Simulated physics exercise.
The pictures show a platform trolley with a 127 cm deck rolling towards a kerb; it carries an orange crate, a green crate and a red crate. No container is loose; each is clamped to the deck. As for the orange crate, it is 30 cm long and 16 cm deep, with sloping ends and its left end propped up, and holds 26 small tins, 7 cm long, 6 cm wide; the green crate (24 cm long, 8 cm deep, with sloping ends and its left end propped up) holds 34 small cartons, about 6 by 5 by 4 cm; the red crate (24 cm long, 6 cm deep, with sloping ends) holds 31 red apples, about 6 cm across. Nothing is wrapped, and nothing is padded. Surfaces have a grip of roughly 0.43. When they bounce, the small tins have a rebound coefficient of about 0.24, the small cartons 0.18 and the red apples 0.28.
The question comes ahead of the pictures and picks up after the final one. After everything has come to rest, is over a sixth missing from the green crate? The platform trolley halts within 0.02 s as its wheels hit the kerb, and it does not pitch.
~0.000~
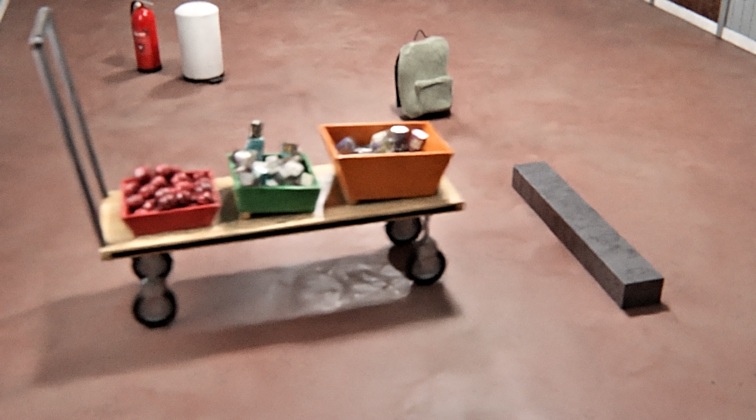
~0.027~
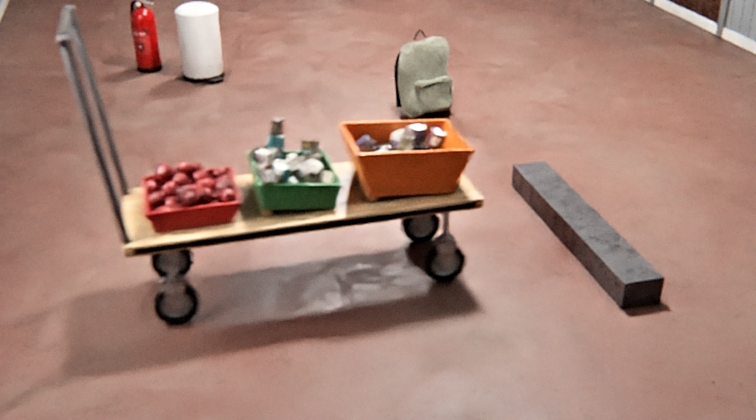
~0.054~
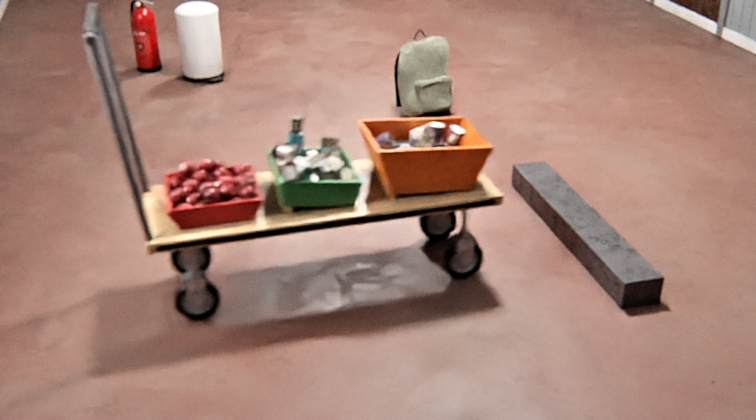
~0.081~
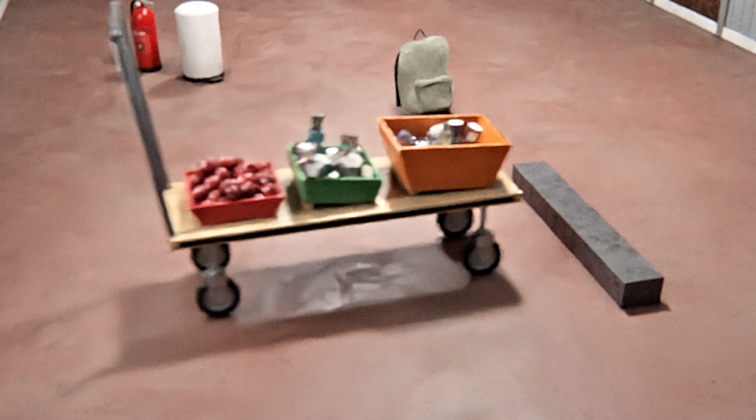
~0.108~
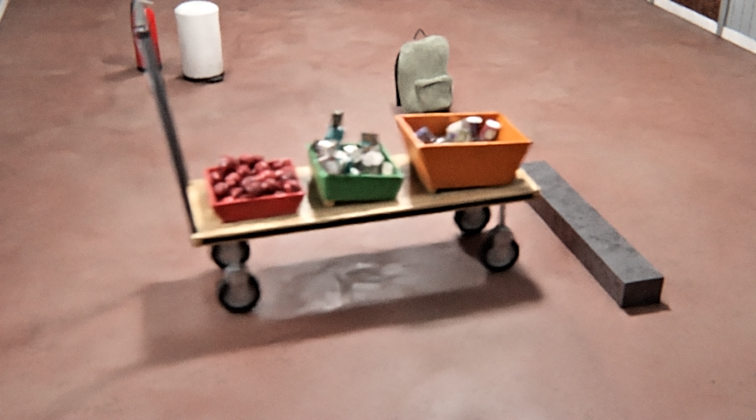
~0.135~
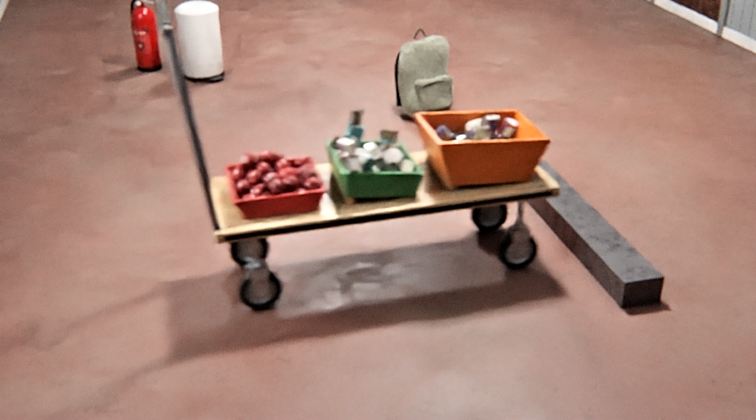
Yes.
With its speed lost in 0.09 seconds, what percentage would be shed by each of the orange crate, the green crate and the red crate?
Orange crate 0 %, green crate 30 %, red crate 40 %.
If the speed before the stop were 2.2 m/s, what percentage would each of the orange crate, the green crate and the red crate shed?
Orange crate 0 %, green crate 40 %, red crate 30 %.
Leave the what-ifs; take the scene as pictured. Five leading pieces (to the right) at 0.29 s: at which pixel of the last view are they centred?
Around (563, 116).
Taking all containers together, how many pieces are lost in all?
Estimate: About 35.
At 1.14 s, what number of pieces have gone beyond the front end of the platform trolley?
Around 3.
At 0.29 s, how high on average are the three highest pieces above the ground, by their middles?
About 62 cm.
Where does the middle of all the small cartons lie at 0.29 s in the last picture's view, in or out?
Roughly (439, 144).
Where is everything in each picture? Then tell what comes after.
In the first picture (we follow the rim corner now nearest the camera), green crate at (240, 187); orange crate at (339, 157); 55 cm still to roll; nothing out yet.
In the second picture, green crate at (262, 184); orange crate at (360, 154); 47 cm still to roll.
In the third picture, green crate at (283, 182); orange crate at (381, 151); 40 cm still to roll.
In the fourth picture, green crate at (305, 179); orange crate at (402, 148); 32 cm still to roll.
In the fifth picture, green crate at (326, 176); orange crate at (422, 145); 25 cm still to roll.
In the sixth picture, green crate at (347, 173); orange crate at (442, 143); 17 cm still to roll; nothing out yet.
After 0.19 s, impact.
After 0.29 s, 0 of 26 out of the orange crate, 6 of 34 out of the green crate and 6 of 31 out of the red crate.
After 0.41 s, 1 of 26 out of the orange crate, 12 of 34 out of the green crate and 13 of 31 out of the red crate.
After 0.64 s, 2 of 26 out of the orange crate, 15 of 34 out of the green crate and 15 of 31 out of the red crate.
Outcome (at 1.14 s), 2 of 26 out of the orange crate, 16 of 34 out of the green crate and 15 of 31 out of the red crate. Asked share, 16 of 34, 47 per cent.
